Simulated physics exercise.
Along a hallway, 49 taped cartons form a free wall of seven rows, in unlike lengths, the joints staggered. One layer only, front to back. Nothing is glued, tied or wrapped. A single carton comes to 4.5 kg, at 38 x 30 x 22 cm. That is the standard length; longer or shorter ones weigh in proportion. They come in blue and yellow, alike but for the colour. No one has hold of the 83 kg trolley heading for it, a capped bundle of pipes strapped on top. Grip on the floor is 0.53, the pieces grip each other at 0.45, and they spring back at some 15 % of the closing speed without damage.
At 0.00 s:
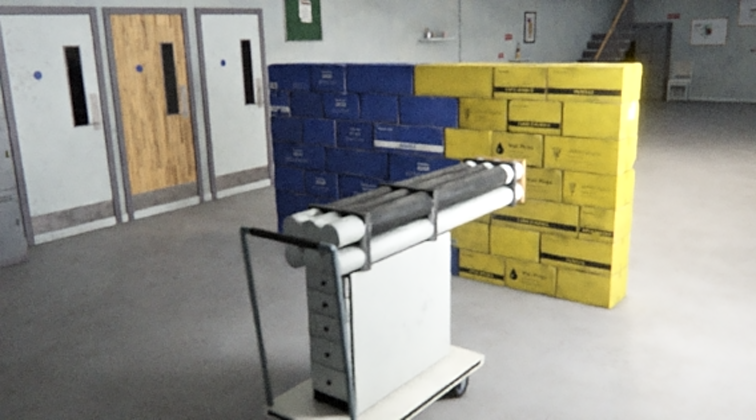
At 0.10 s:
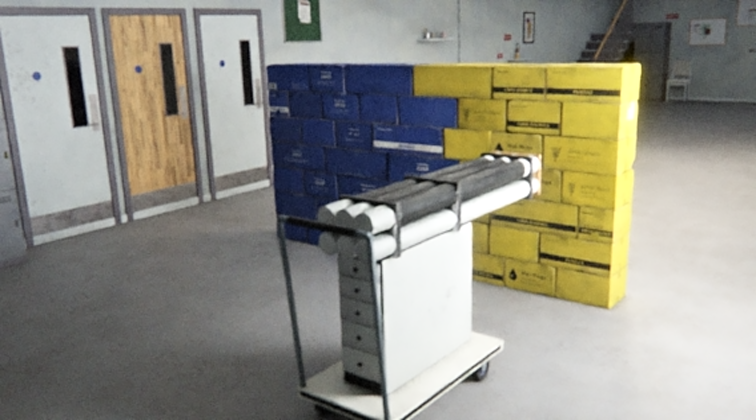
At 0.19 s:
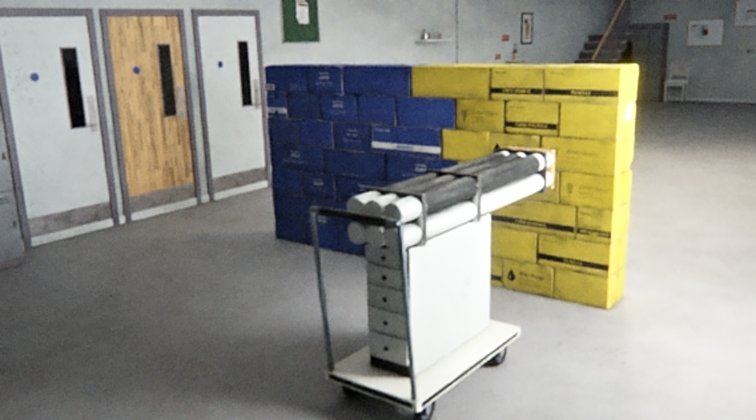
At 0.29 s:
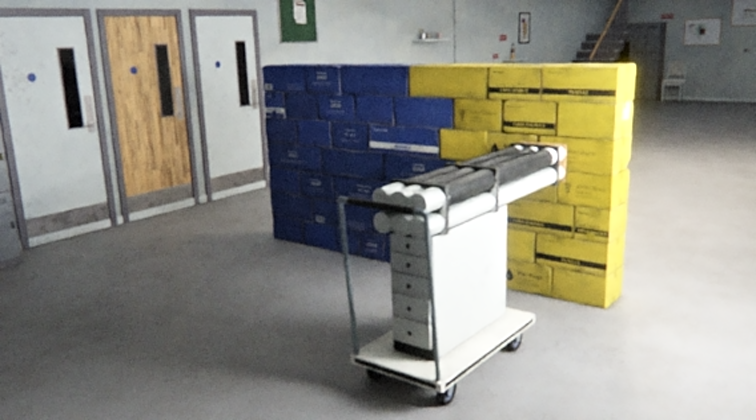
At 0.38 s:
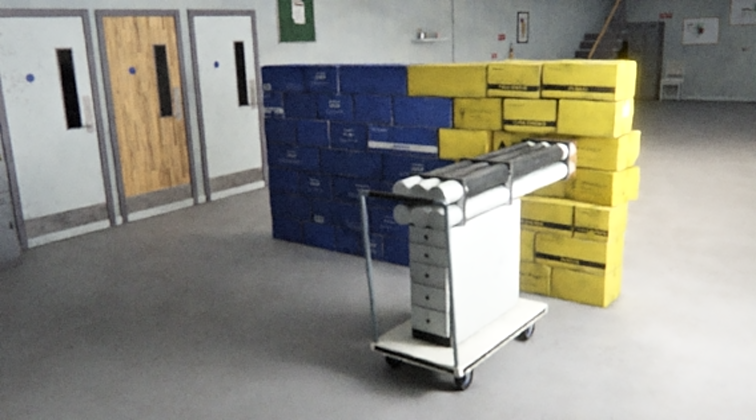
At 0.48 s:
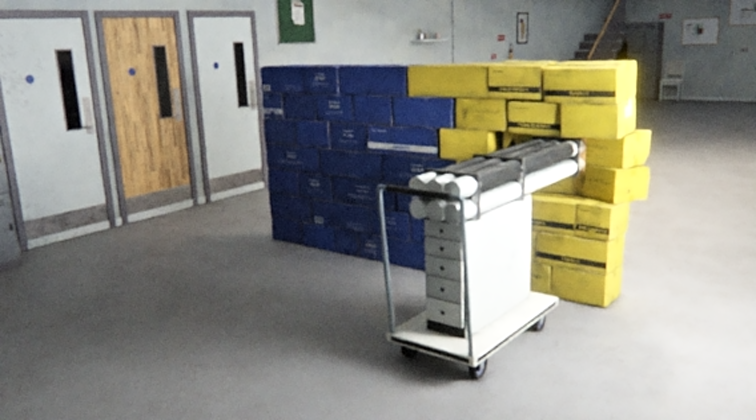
A wall of blue and yellow boxes stood in a hallway as an unattended trolley carrying long tubes rolled up to its yellow side, then pushed into it, shoving a few yellow boxes out of line.
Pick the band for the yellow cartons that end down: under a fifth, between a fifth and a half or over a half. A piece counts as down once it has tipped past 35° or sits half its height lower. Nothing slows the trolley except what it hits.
Ending down: From a fifth to a half.
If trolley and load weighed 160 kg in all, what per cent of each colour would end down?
Then blue 0, yellow 30 per cent.
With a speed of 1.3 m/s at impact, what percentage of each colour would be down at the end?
Then blue 10, yellow 90 per cent.
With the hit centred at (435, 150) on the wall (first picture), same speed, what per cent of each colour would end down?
In that case blue 10, yellow 10 per cent.
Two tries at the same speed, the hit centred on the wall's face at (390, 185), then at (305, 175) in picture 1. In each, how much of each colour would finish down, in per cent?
Blue 50 then 20, yellow 20 then 0 per cent.
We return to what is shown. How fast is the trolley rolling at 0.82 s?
Near 0.9 m/s.
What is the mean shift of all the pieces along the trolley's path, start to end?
About 15 cm.
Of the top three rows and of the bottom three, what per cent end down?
From the top 20, from the bottom 0 per cent.
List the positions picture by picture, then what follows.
In the first picture (we follow the side turned to the camera), load (520, 175) 70 cm short of the wall; top yellow carton (452, 81); top blue carton (327, 78); no piece has moved.
The second picture shows load (536, 168) 48 cm short of the wall; top yellow carton (451, 82).
The third picture shows load (550, 163) 27 cm short of the wall; top yellow carton (449, 82).
The fourth picture shows load (562, 157) 6 cm short of the wall; top yellow carton (446, 82).
The fifth picture shows load (573, 152) 11 cm into the wall's line; top yellow carton (445, 81); 8 stirred so far.
The sixth picture shows load (582, 150) 26 cm into the wall's line; top yellow carton (447, 81) displaced 19 mm; top blue carton (320, 80); steepest lean 6°, the carton at (534, 119); 13 stirred so far.
Around 0.60 s, load 42 cm past the wall's line, still rolling; none of the 21 yellow cartons down (0 of 49 in all colours); top yellow carton displaced 42 mm.
Around 0.82 s, load 69 cm past the wall's line, still rolling; 3 of the 21 yellow cartons down (3 of 49 in all colours); top yellow carton displaced 7 cm.
Around 1.08 s, load 81 cm past the wall's line, still rolling; 6 of the 21 yellow cartons down (6 of 49 in all colours); top yellow carton displaced 10 cm.
Around 1.60 s, load 81 cm past the wall's line, stopped; 6 of the 21 yellow cartons down (6 of 49 in all colours); top yellow carton displaced 10 cm.
Finally (2.5 s), load 81 cm past the wall's line, stopped; 6 of the 21 yellow cartons down (6 of 49 in all colours); top yellow carton displaced 10 cm; top blue carton unmoved. That is 29 per cent. Seen by the last camera, middles, top yellow carton near (465, 80), top blue carton near (333, 79).
